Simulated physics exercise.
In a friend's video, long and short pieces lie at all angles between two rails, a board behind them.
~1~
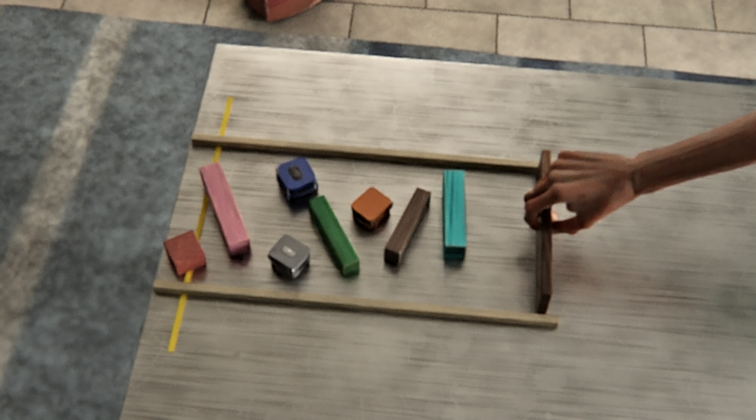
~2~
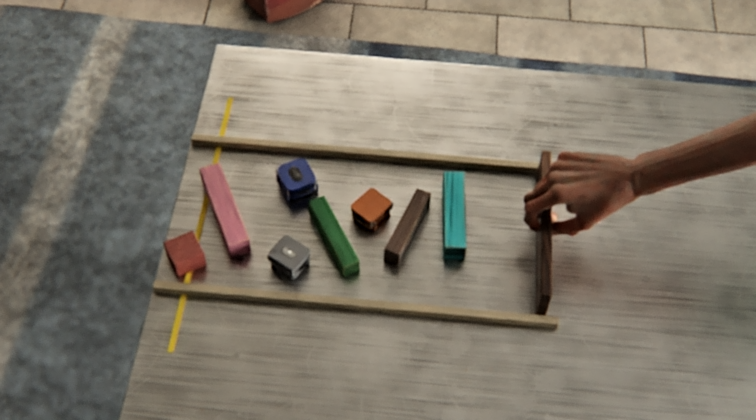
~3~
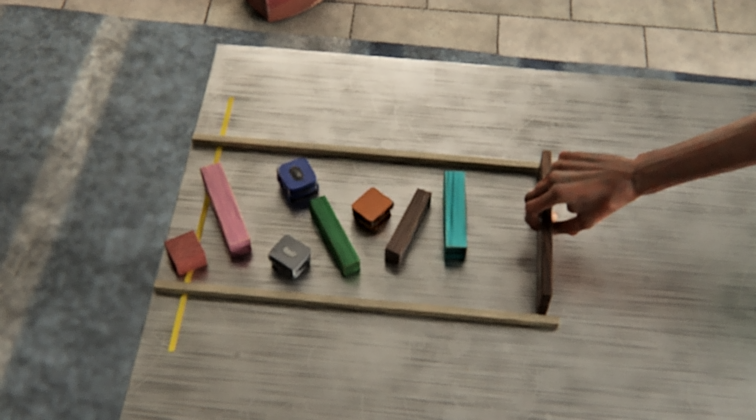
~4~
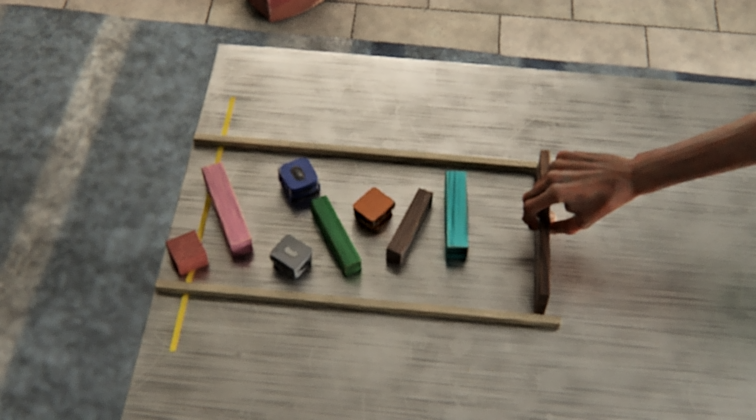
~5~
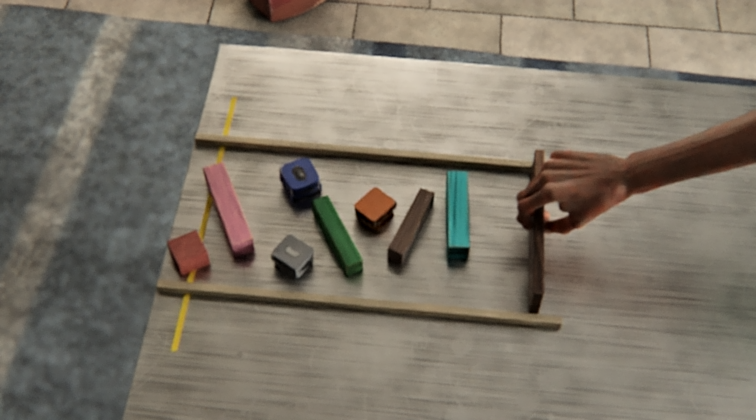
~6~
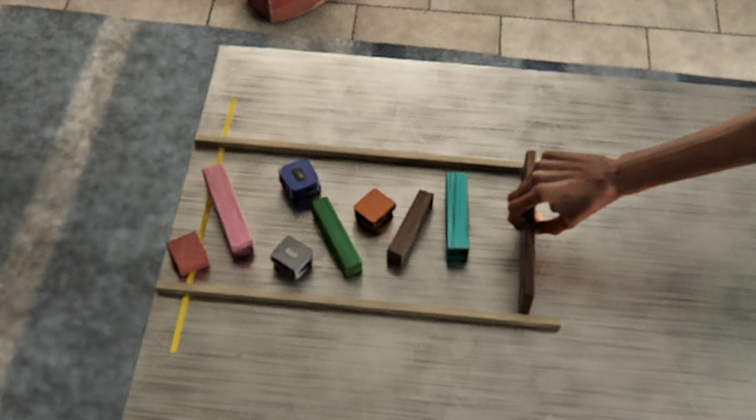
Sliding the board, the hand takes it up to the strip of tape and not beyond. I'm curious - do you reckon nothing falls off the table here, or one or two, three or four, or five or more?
I'd say five or more fall off.
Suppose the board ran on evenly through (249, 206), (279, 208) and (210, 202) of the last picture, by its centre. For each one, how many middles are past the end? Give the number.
Going through the three positions, you'd get 2, 0 and 6.
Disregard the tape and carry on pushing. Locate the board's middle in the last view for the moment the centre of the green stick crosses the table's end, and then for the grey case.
Green stick over the end: About (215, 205). Grey case over the end: About (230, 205).
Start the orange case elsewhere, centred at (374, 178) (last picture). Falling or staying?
Orange case: Gone.
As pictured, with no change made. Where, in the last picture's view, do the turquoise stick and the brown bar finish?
Listed as asked: First (199, 192), and then (177, 205).
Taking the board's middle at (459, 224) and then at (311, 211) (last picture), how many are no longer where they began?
Respectively 1 and 7.
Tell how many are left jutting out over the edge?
As for overhanging, the count is 1.
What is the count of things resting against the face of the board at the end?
I count 1 of them.
Early on, none off yet; red block at rest near (188, 254); pink bar at rest near (228, 210); blue case at rest near (300, 181).
A while later, none off yet; red block at rest near (188, 254); pink bar at rest near (228, 210); blue case moving near (294, 177).
Further along, none off yet; red block leaning a little near (152, 258); pink bar travelled a little near (173, 207); blue case travelled well along near (230, 162).
Finally, the number that fall off is five or more; lost, orange case, green stick, grey case, blue case, pink bar and red block.
